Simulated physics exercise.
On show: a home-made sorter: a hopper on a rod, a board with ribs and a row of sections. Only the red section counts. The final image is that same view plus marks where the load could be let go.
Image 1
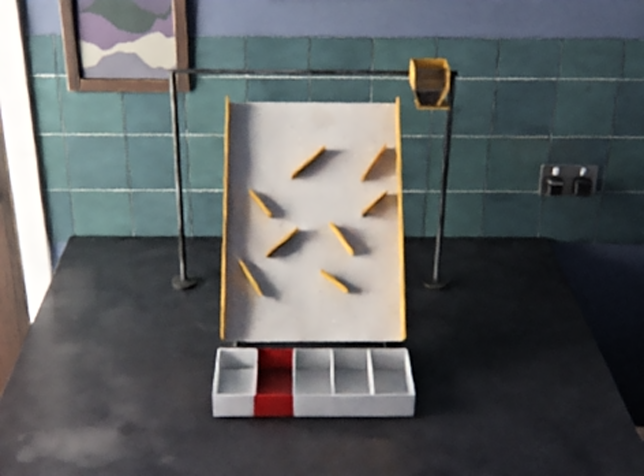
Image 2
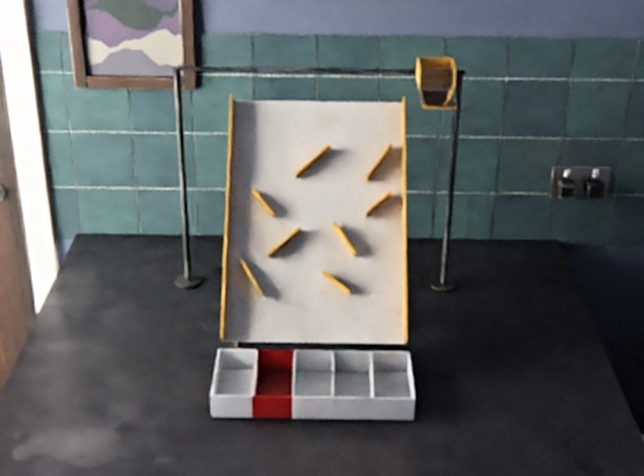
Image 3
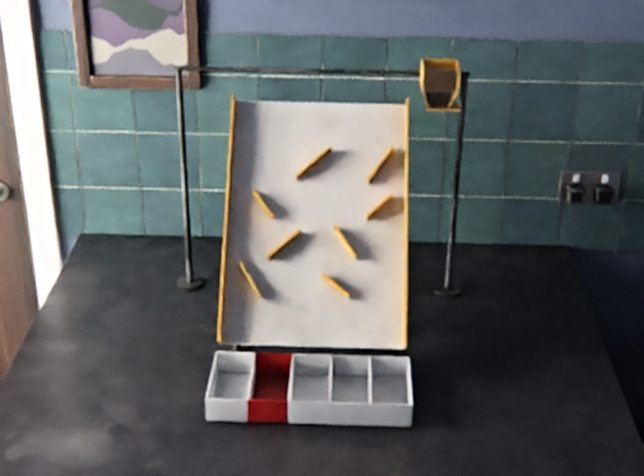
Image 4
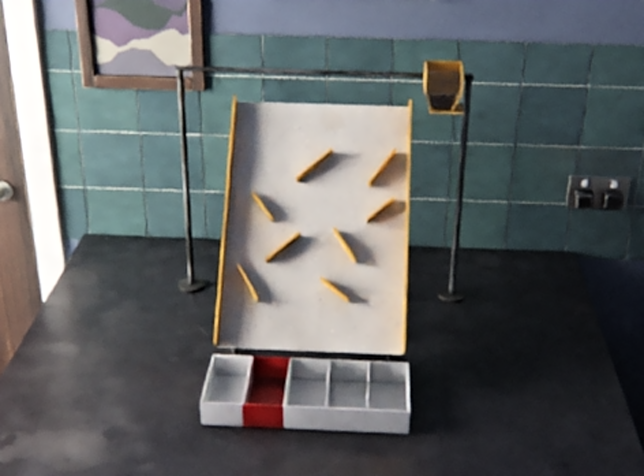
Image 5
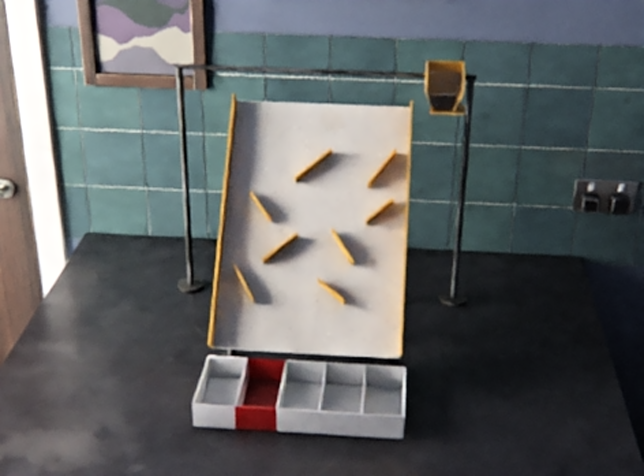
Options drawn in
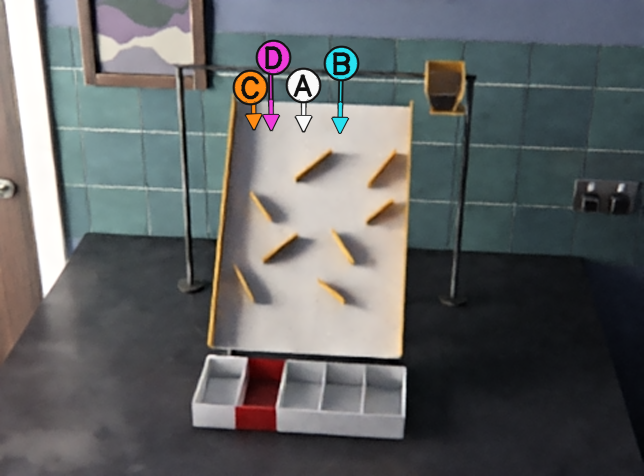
The view shifts slightly around a still hopper, ribbed board and sections, one of them red.
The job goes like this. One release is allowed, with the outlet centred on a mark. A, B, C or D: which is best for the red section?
A.
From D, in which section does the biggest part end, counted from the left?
The second.
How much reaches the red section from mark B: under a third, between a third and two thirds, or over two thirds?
Mark B gives under a third.
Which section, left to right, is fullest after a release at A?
The second.
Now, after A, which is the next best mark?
Mark D.
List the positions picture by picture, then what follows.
Hopper at (429, 98), chocolate balls, door shut, in the first frame.
Ribs (295, 174) to (329, 145), (366, 177) to (391, 144), (252, 189) to (273, 214), in the second frame.
Ribs (367, 216) to (393, 194), (267, 257) to (300, 229), (334, 224) to (356, 256), in the third frame.
Ribs (238, 264) to (257, 299), (321, 277) to (348, 299), in the fourth frame.
Red section at (256, 417), number 2 of 5 from the left, in the fifth frame.
On the marked copy, mark A meets the board at (303, 125); mark B meets the board at (339, 127); mark C meets the board at (253, 123); mark D meets the board at (271, 124).
With A, about two thirds in the red section, about a quarter in other sections, a stray few outside the box.
With B, about a quarter in the red section, about two thirds in other sections, a small part outside the box.
With C, about a quarter in the red section, about two thirds in other sections, a small part outside the box.
With D, about half in the red section, about half in other sections, a stray few outside the box.
